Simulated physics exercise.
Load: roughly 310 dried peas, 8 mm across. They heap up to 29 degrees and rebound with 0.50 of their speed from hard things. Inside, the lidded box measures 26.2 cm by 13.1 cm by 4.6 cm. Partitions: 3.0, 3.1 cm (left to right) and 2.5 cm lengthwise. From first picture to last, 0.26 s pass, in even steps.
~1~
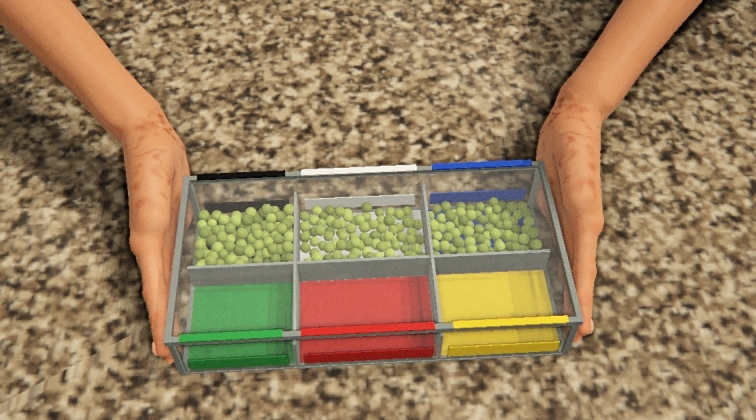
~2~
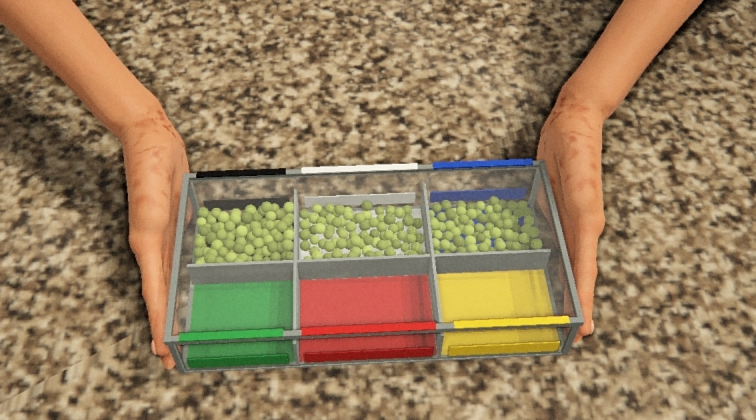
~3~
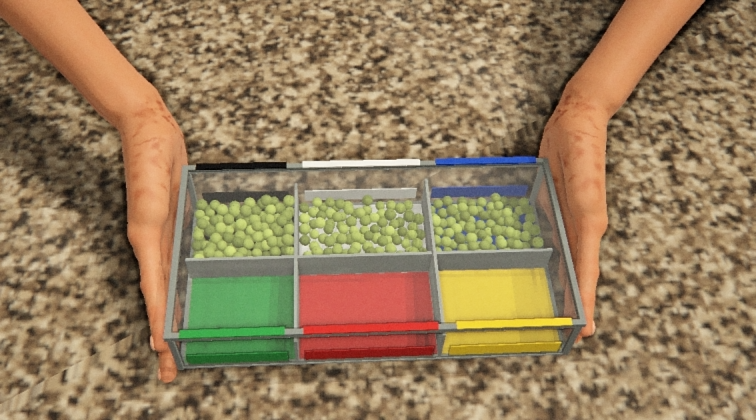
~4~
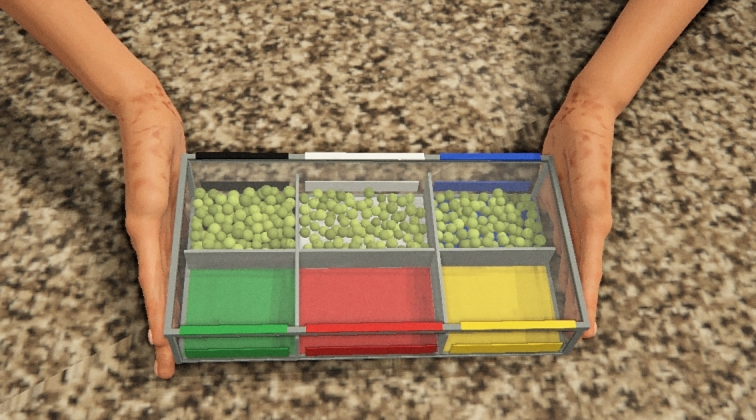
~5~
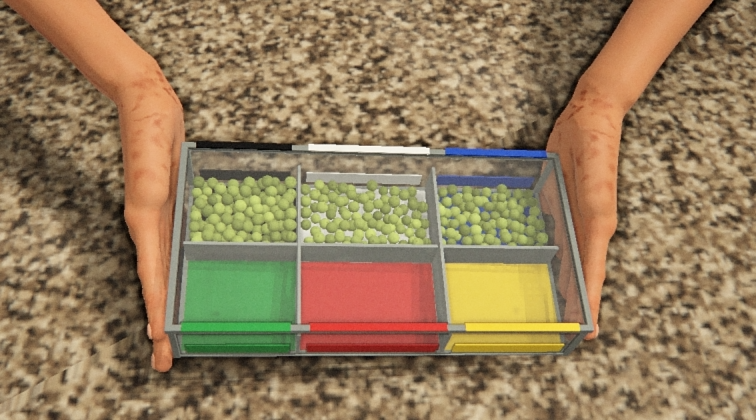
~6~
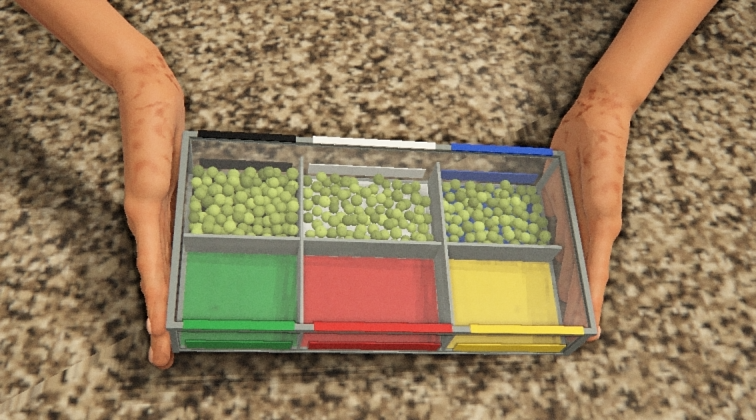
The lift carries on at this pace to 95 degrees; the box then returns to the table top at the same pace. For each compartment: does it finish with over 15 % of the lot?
Red compartment: Yes; blue compartment: No; green compartment: No; yellow compartment: Yes; white compartment: No; black compartment: No.
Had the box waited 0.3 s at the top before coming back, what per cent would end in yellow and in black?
Then: Yellow 45, black 5.
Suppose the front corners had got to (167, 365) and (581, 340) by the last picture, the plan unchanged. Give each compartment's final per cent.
Red 25, blue 5, green 35, yellow 20, white 10, black 5.
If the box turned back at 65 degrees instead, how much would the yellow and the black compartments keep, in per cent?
Yellow 0, black 30.
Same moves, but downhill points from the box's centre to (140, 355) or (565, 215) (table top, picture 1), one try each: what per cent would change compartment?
About 45 and 25 per cent.
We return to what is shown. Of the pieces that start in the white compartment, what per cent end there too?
About 30 per cent.
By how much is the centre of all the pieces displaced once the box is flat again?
Roughly 9.0 cm.
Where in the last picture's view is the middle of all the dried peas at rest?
Near (477, 311).
Then, 1.31 s after the last picture, tilt 95 degrees; red 5 %, blue 25 %, green 5 %, yellow 10 %, white 30 %, black 25 %.
Then, 2.18 s after the last picture, tilt 43 degrees; red 25 %, blue 10 %, green 5 %, yellow 50 %, white 10 %, black 5 %.
Then, 3.05 s after the last picture, tilt 0 degrees; red 25 %, blue 10 %, green 5 %, yellow 50 %, white 10 %, black 5 %.
In the end, red 25 %, blue 10 %, green 5 %, yellow 50 %, white 10 %, black 5 %.
